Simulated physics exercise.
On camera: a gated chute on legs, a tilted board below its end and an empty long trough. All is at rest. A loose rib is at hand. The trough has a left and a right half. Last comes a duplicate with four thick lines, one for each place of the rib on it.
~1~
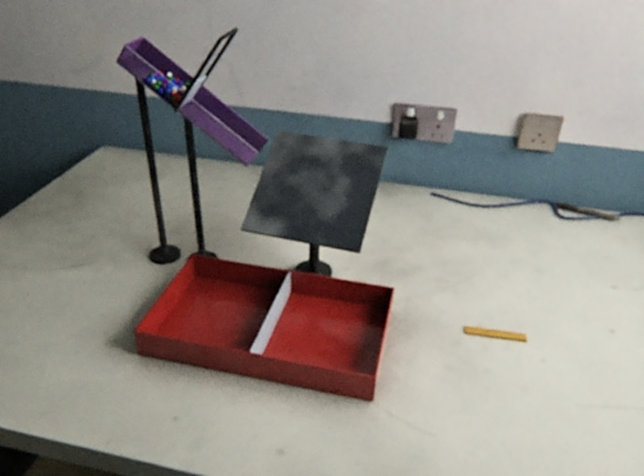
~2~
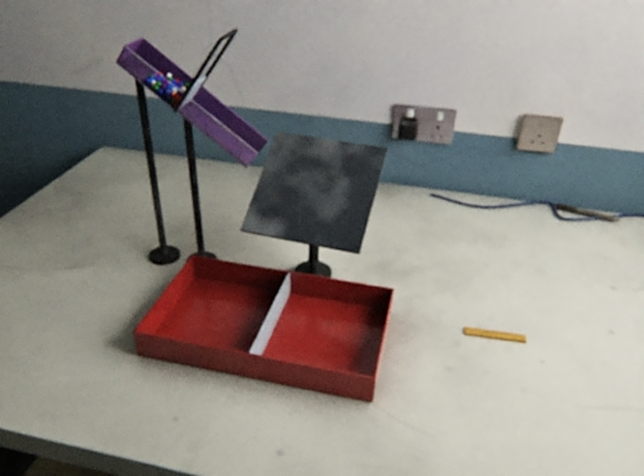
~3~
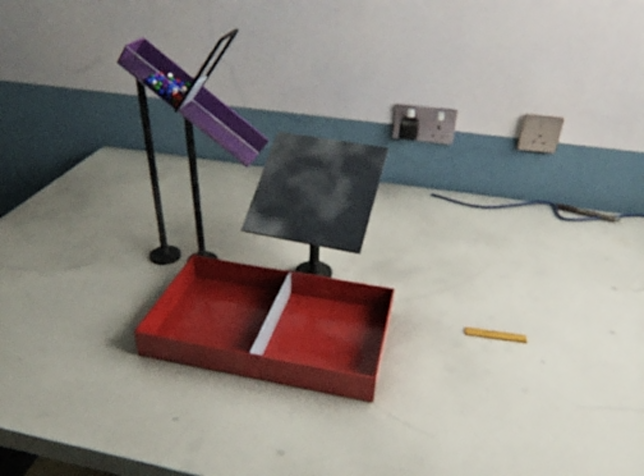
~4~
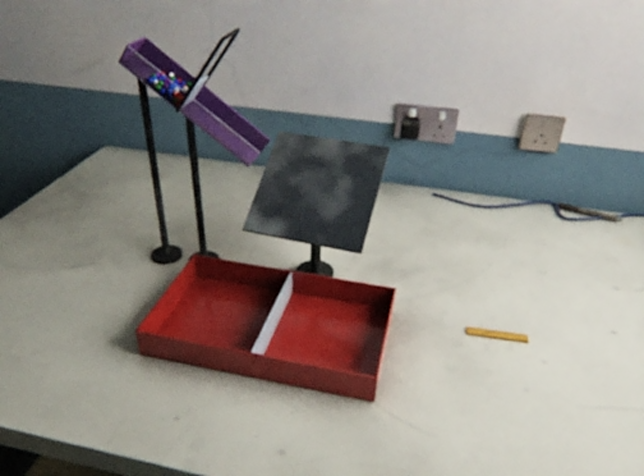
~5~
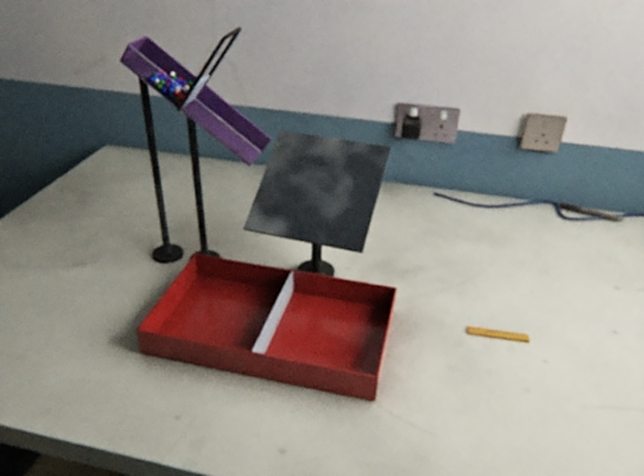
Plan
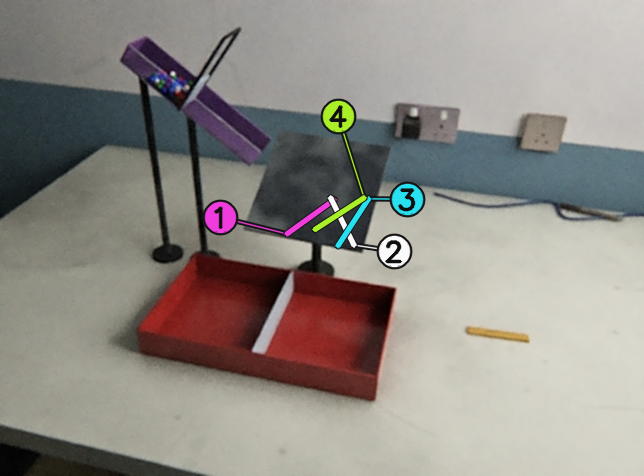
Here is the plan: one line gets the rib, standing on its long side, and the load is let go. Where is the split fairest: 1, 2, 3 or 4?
Go for 4.
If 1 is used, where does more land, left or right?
More lands on the left.
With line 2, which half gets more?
More lands on the right.
On the marked copy, line 1 from (334, 199) to (286, 233); line 2 from (330, 197) to (354, 245); line 3 from (368, 198) to (337, 245); line 4 from (364, 197) to (314, 229).
Choosing 1, of what is caught, the larger part in the left half, roughly a quarter in the right.
Choosing 2, of what is caught, about a tenth in the left half, almost all in the right.
Choosing 3, of what is caught, about a tenth in the left half, almost all in the right.
Choosing 4, of what is caught, roughly half in the left half, roughly half in the right.
